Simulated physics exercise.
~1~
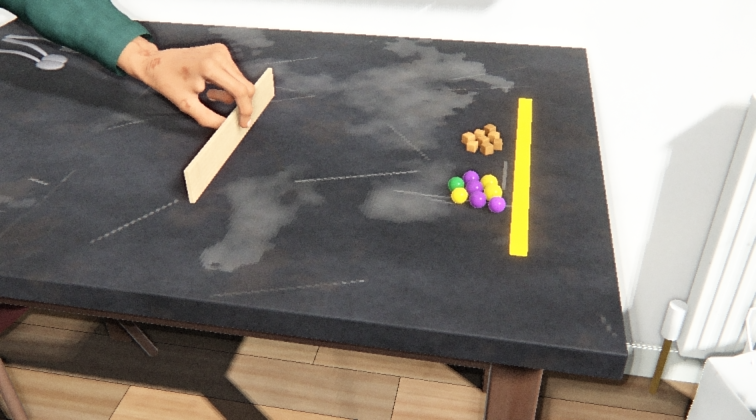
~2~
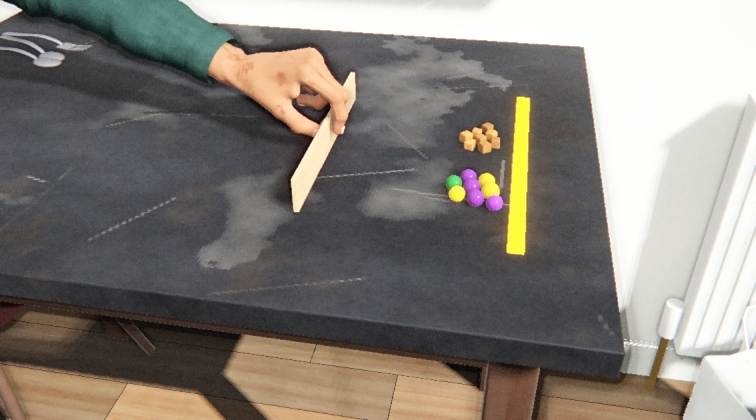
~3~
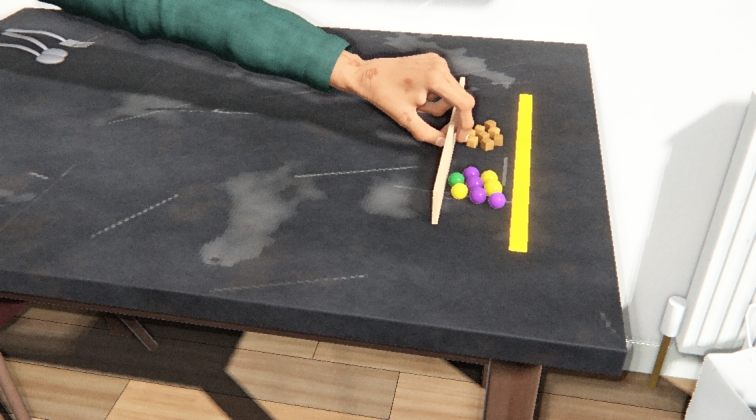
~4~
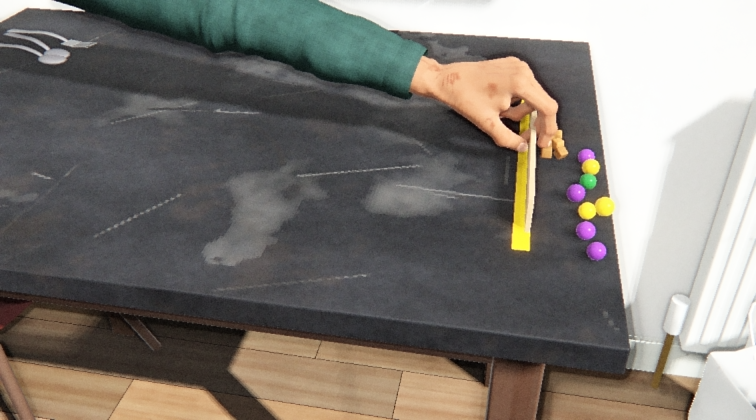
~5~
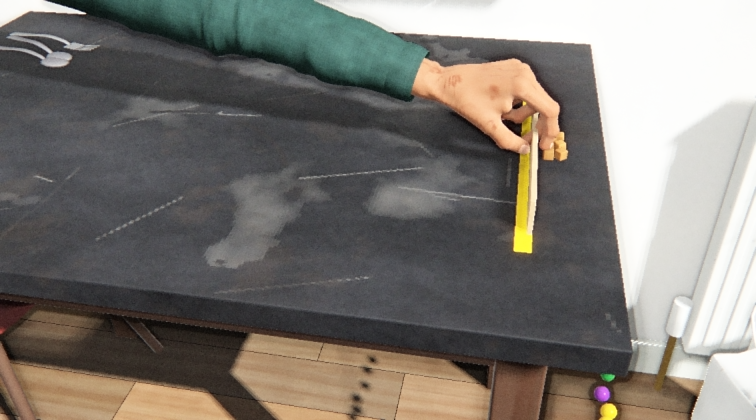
A hand in a dark green sleeve holds a pale piece of card upright on a worn black table, seen from above at an angle in a slightly swaying view. Near the right edge, small brown cubes lie behind a cluster of purple, yellow and green balls, both just left of a yellow tape strip. The hand slides the card right until it reaches both heaps and sweeps them across the tape. The card stops at the strip, and the balls spread out and roll onward. Finally, the balls have all gone over the edge, while the cubes remain on the table beside the card.
